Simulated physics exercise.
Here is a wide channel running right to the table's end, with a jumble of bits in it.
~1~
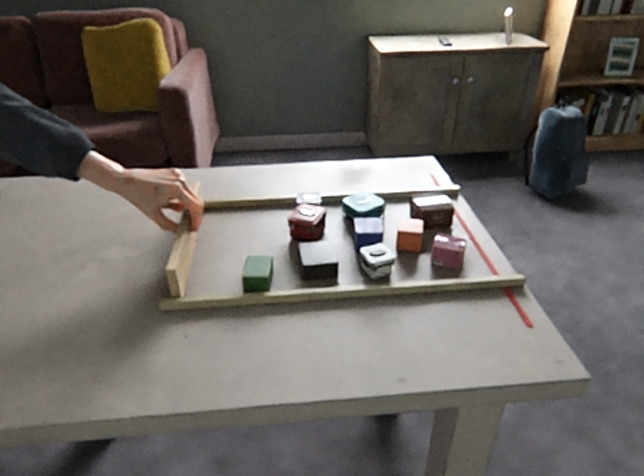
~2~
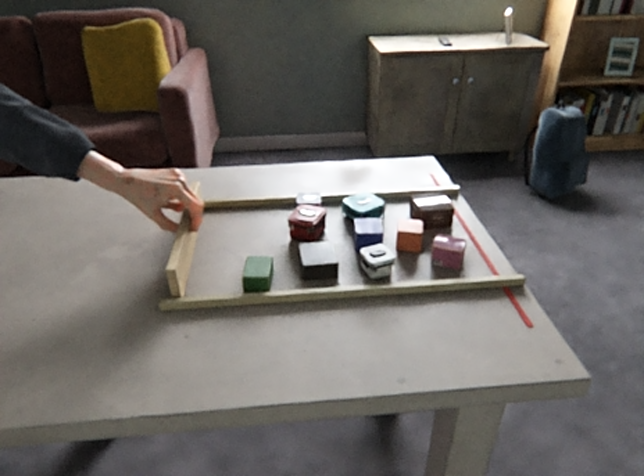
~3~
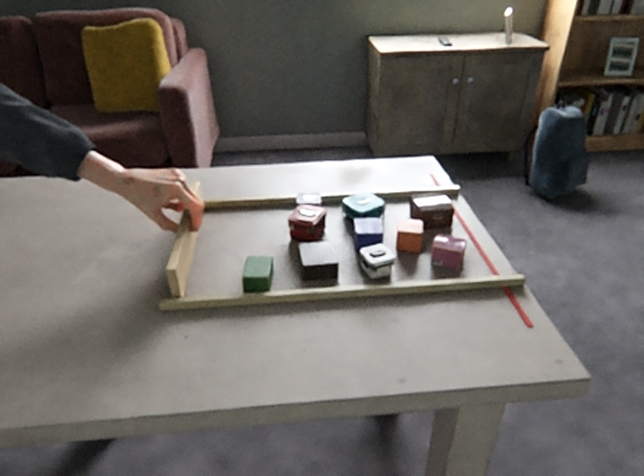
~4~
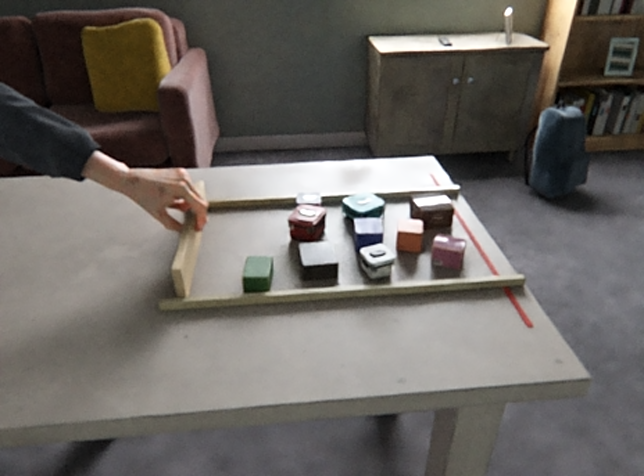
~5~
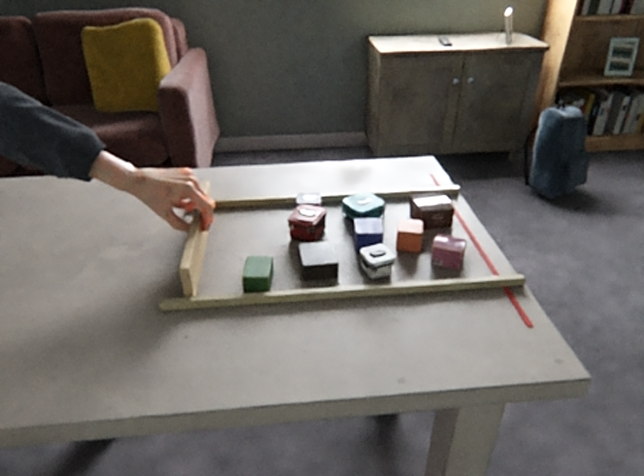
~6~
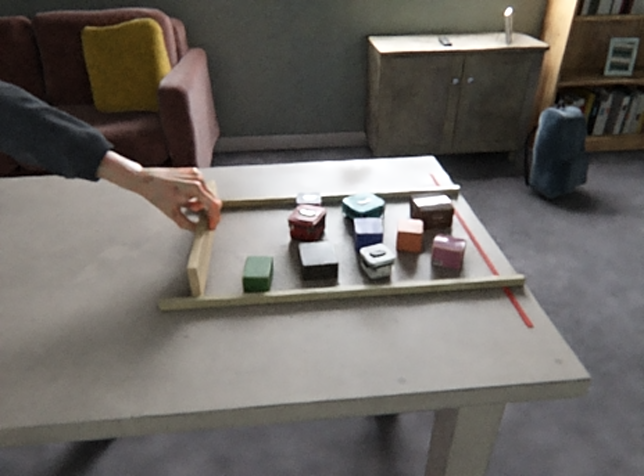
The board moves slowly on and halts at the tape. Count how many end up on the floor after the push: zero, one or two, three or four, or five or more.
Five or more.
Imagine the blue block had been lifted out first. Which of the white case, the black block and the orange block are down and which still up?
So: The white case goes down, the black block goes down, the orange block does not drop.
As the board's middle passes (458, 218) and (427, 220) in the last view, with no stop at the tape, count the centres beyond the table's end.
6 and 3.
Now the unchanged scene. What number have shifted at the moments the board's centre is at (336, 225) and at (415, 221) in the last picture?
First 6 and then 10.
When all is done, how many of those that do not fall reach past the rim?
The count is 4.
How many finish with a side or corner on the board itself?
4 end up touching it.
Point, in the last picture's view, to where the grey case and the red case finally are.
First (461, 196), then (476, 211).
Soon after, none off yet; brown box at rest near (431, 211); pink box at rest near (449, 251); orange block at rest near (409, 235).
In the end, the number that fall off is five or more; gone, black block, white case, turquoise case, orange block, pink box and brown box.
